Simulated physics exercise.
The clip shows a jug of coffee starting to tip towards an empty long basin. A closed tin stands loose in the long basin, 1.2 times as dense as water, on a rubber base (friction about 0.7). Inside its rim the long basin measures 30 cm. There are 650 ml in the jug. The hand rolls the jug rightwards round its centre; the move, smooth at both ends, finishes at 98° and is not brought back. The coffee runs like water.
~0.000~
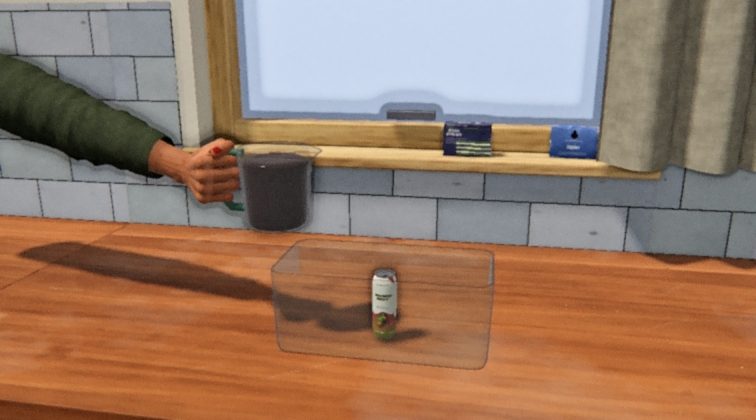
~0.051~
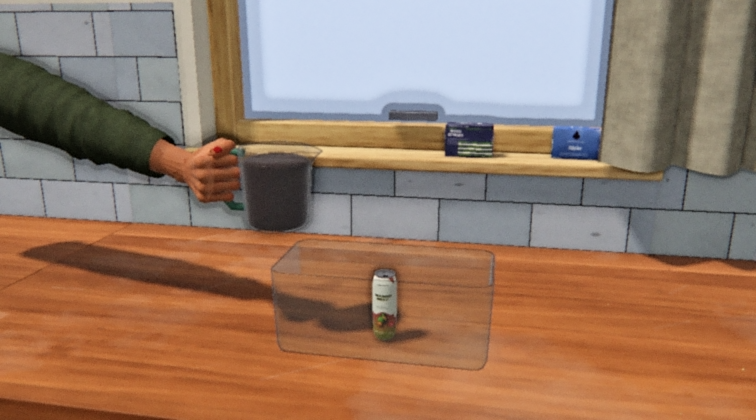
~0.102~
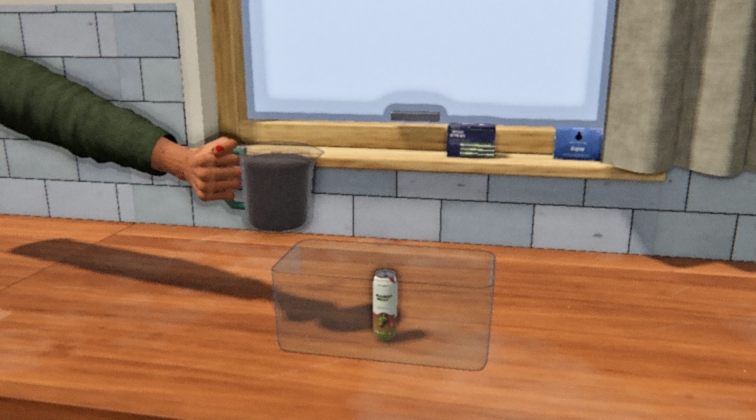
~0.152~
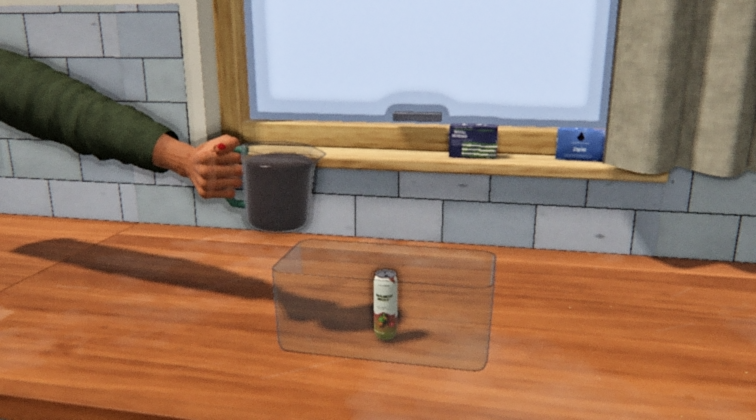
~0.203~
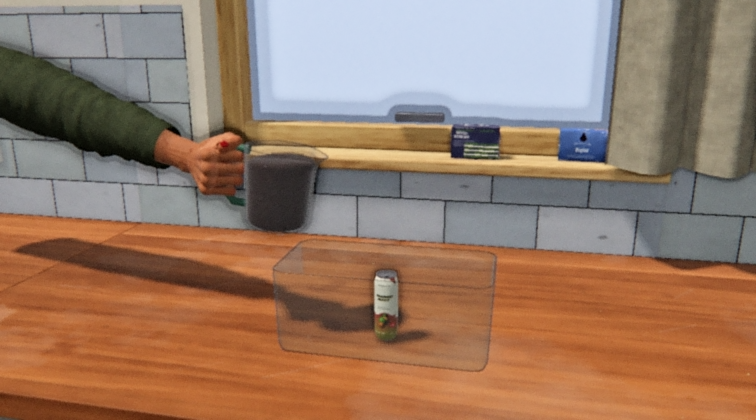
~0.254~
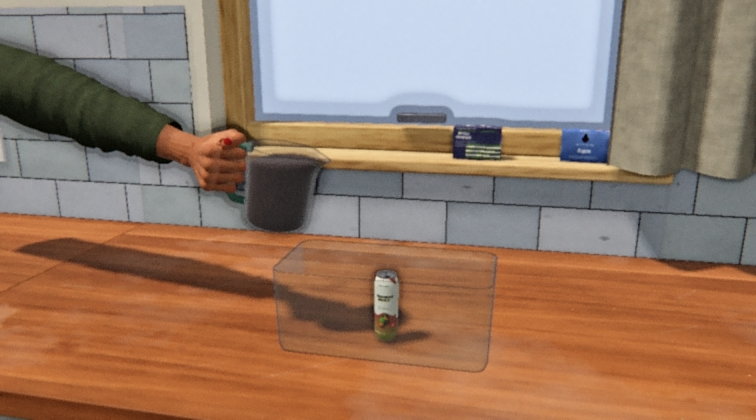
The footage shows a hand in a green sleeve holding a clear jug of dark liquid above a wooden counter, where a small can stands in a transparent basin; the hand slowly tilts the jug slightly to the right.
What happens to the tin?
It remains upright.
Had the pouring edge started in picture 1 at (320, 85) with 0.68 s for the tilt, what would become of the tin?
Then it falls.
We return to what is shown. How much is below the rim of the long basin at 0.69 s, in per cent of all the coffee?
Some 6 per cent.
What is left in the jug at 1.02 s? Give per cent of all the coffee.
Near 34 in a hundred.
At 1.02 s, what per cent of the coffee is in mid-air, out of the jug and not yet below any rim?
About 14 per cent.
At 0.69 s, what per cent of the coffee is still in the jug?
Near 82 in a hundred.
By 0.69 s the tilt is 60° and 82 per cent is still to pour; the tin stands where it began.
By 1.02 s the tilt is 91° and 33 per cent is still to pour; the tin stands 1 cm from where it began.
By 1.35 s the tilt is 98° and 5 per cent is still to pour; the tin stands 1 cm from where it began.
By 1.72 s the tilt is 98° and 0 per cent is still to pour; the tin stands 1 cm from where it began.
At rest the tin stands 1 cm from where it began.
